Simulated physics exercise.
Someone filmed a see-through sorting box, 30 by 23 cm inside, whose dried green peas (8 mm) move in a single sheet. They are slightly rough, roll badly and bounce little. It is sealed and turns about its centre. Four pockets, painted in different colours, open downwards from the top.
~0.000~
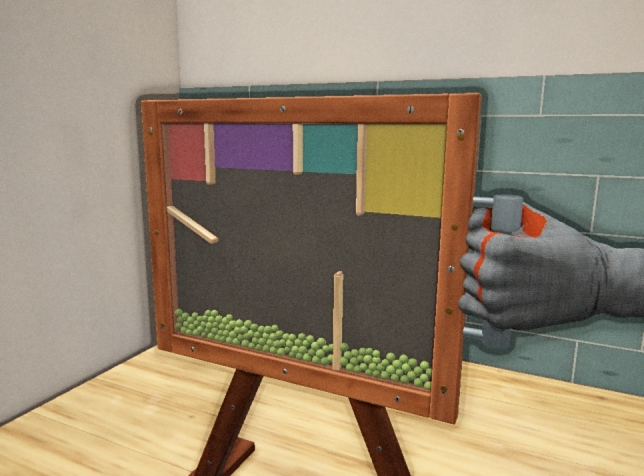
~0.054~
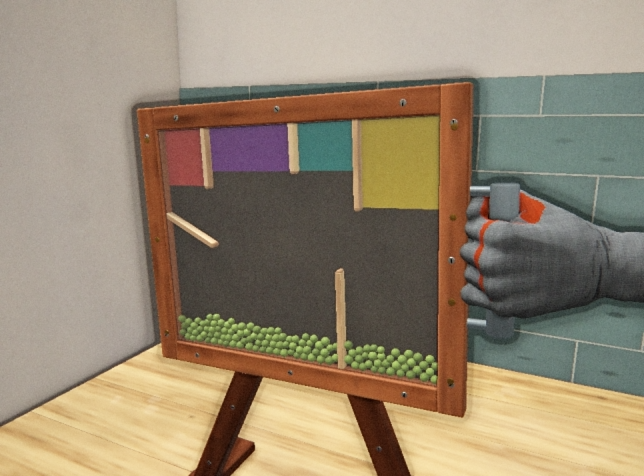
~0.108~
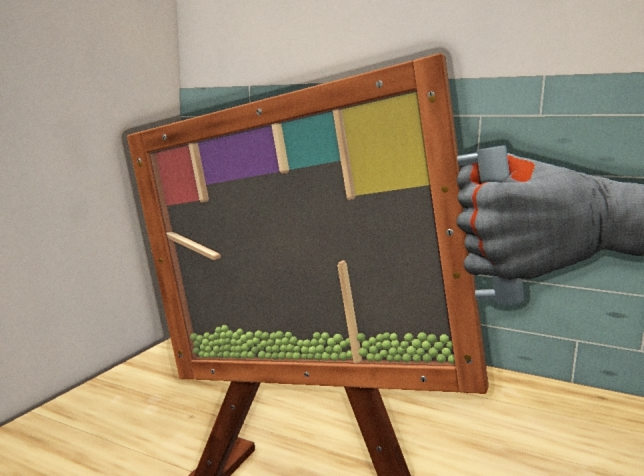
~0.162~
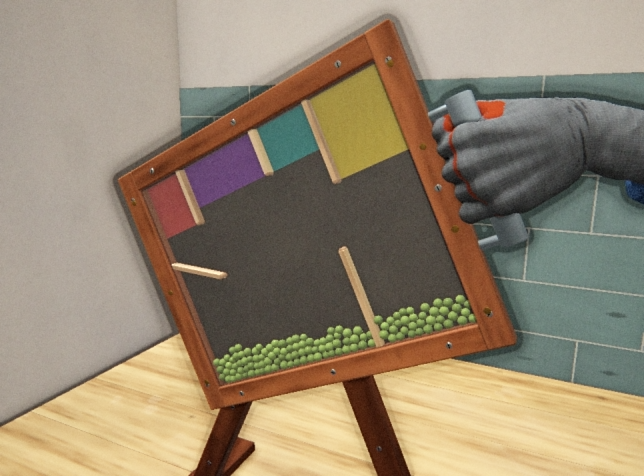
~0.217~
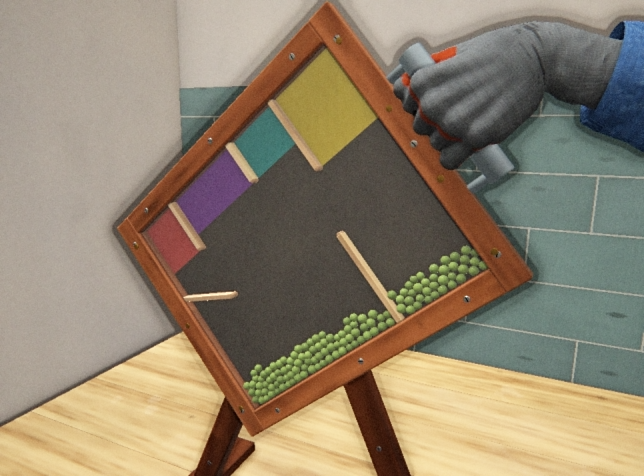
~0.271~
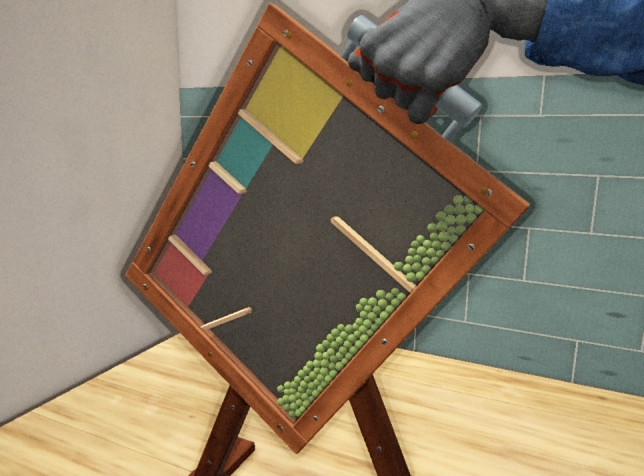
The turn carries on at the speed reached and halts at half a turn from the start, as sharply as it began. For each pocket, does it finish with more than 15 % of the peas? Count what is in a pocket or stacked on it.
Turquoise: No; purple: Yes; yellow: Yes; red: No.
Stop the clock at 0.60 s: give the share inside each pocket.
Turquoise pocket: 0; purple pocket: 0; yellow pocket: 0; red pocket: 0.
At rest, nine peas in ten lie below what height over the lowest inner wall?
Roughly 15 cm.
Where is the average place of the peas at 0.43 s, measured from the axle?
Some 10 cm right and 2 cm below.
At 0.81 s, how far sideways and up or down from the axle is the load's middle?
About 5 cm right and 1 cm below.
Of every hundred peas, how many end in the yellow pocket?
Roughly 25 per cent.
After 0.43 s it has turned 97°, the peas' middle is 10 cm right of and 2 cm below the axle; inside pockets, nothing yet.
After 0.60 s it has turned 143°, the peas' middle is 8 cm right of and level with the axle; inside pockets, nothing yet.
All still by 1.6 s, turquoise 5 %, purple 30 %, yellow 25 %, red 0 %, caught on other walls 40 %.
